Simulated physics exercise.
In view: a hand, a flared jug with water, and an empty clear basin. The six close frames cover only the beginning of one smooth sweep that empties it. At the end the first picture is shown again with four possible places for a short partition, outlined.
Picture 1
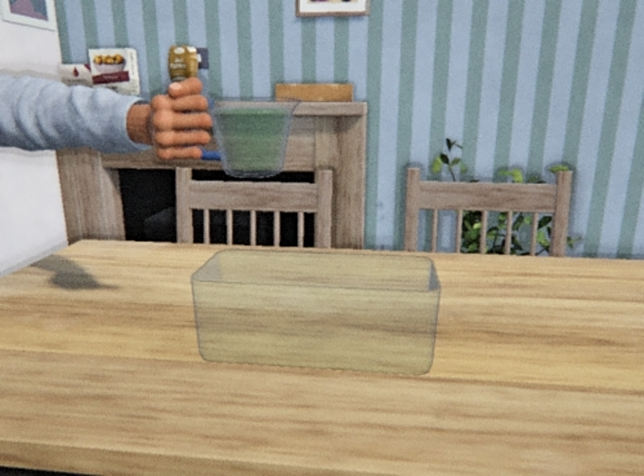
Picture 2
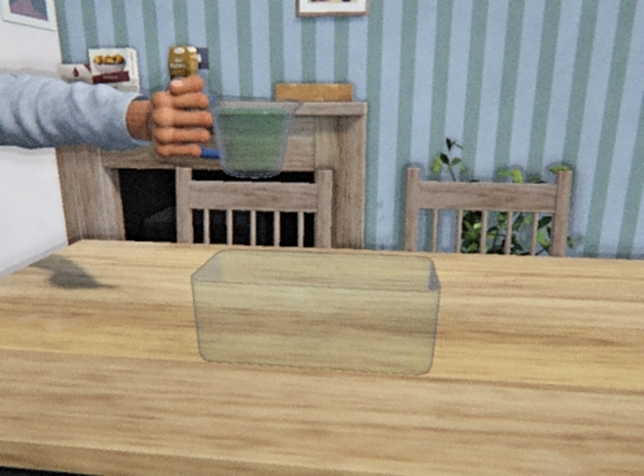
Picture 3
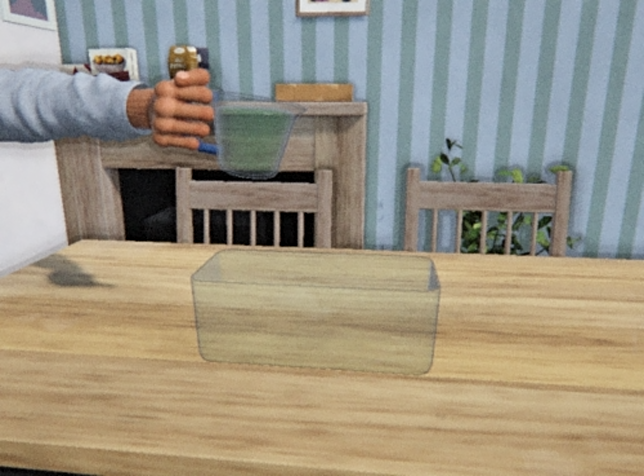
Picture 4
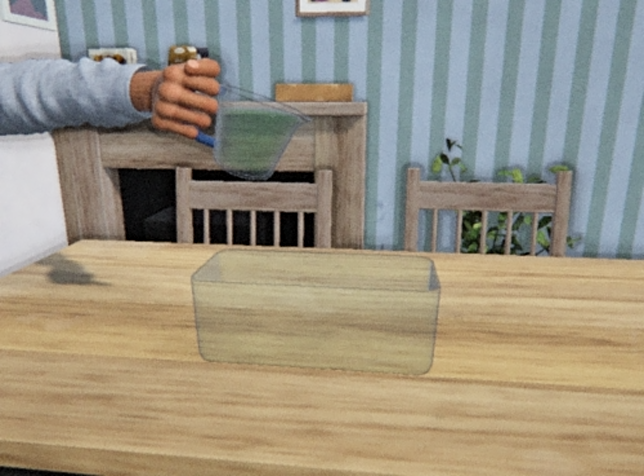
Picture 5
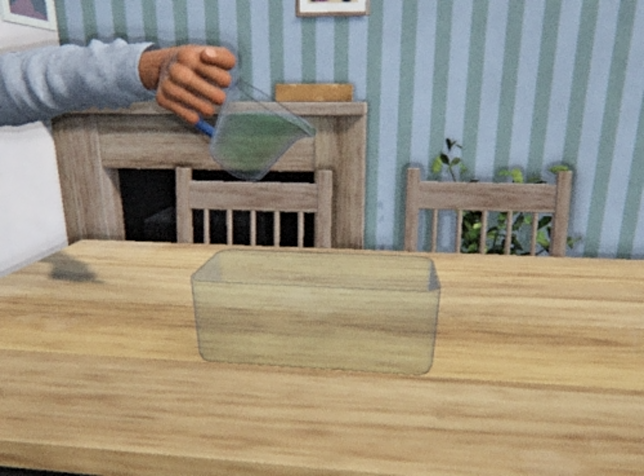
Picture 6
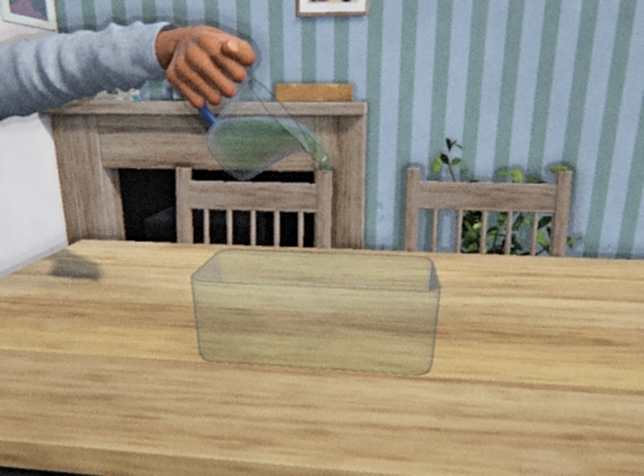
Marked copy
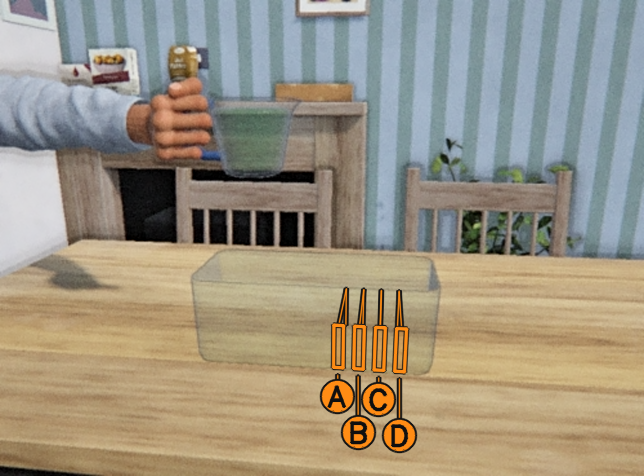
Hand holding a clear jug of greenish water above an empty basin, tilting it rightward until water reaches over the lip.
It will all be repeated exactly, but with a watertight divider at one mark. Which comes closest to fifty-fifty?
A works best here.
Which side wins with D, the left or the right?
The left side.
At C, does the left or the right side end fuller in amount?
The left side.
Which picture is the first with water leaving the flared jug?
In picture 5.
In orange, A at (337, 374); B at (358, 376); C at (378, 377); D at (399, 379).
With A, about 51 % ends left of the wall and 46 % right of it.
With B, about 80 % ends left of the wall and 16 % right of it; 4 % is lost outside.
With C, about 91 % ends left of the wall and 3 % right of it; 6 % is lost outside.
With D, about 93 % ends left of the wall and 4 % right of it; 3 % is lost outside.
